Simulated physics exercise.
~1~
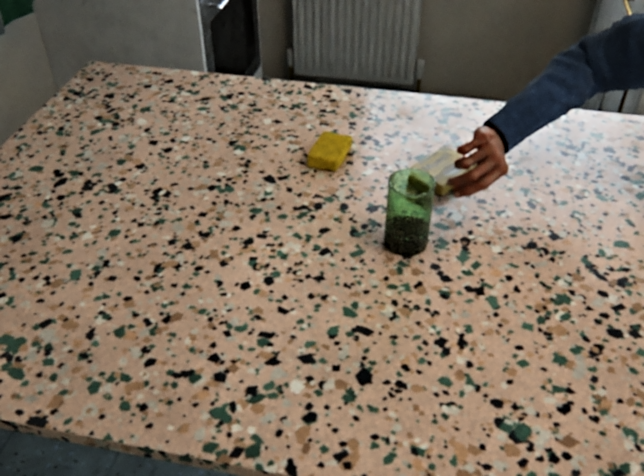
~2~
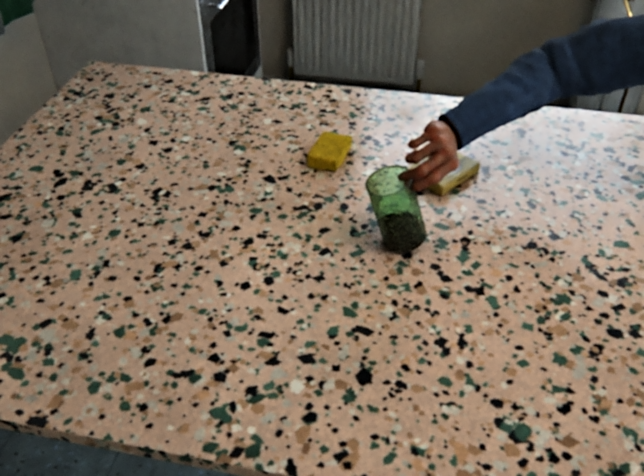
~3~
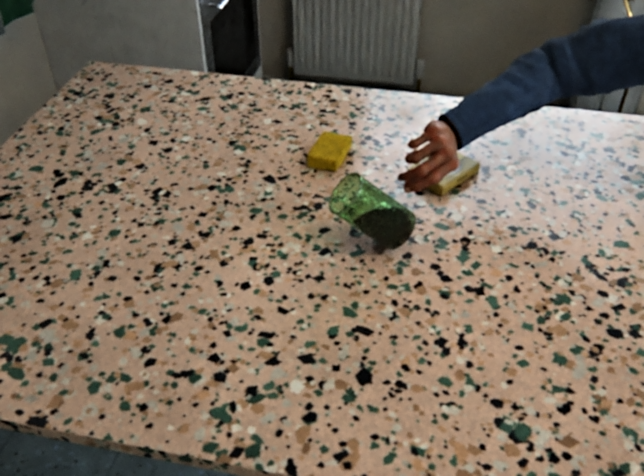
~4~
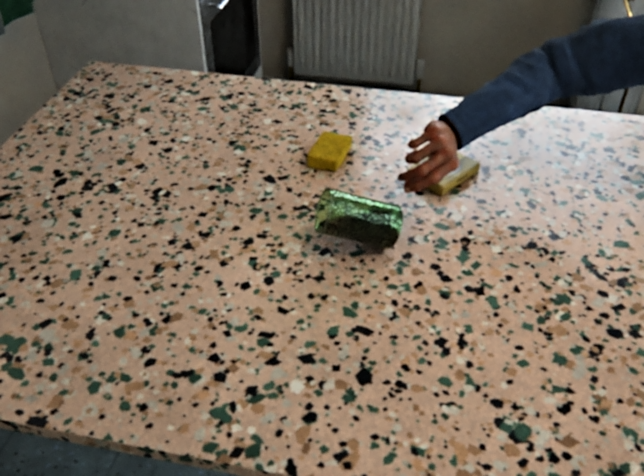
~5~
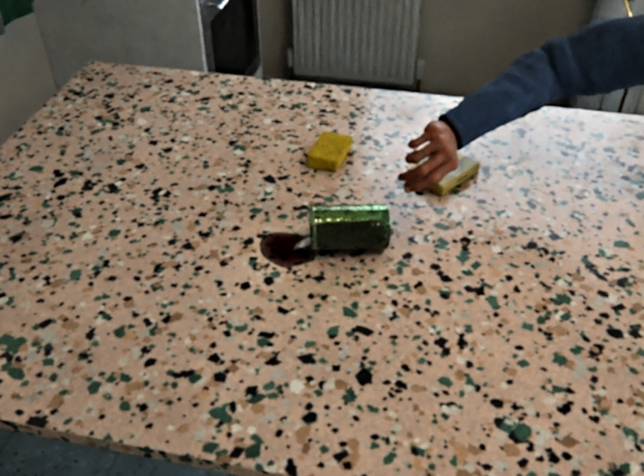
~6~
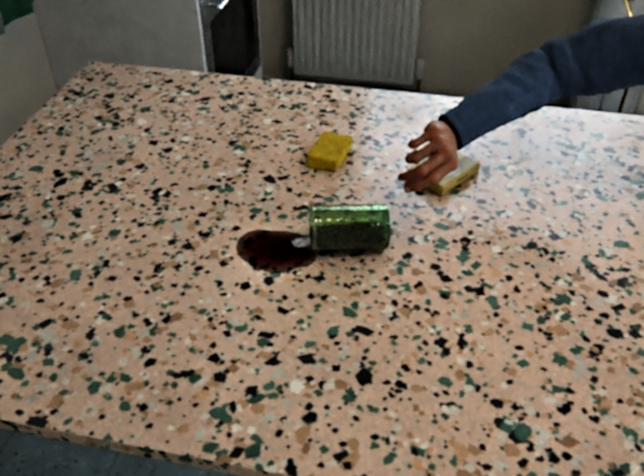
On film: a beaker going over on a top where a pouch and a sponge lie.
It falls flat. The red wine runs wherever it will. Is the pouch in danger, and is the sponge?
As I see it, the pouch is going to be dry afterwards; the sponge is going to be dry afterwards.
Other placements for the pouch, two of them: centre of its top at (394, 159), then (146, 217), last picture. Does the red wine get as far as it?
Try one: No contact. Try two: Contact.
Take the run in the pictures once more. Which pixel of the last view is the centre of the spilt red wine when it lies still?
Resting centre: Around (164, 258).
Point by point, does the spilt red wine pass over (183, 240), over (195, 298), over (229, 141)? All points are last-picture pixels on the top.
Looks like the first is covered, the second covered and the third safe.
A moment on, the puddle covers about as much as a plate; the pouch is untouched; the sponge is untouched.
Further on, the puddle covers about as much as a tray; the pouch is untouched; the sponge is untouched.
When it is over, the puddle covers about as much as a tray; the pouch is untouched; the sponge is untouched.
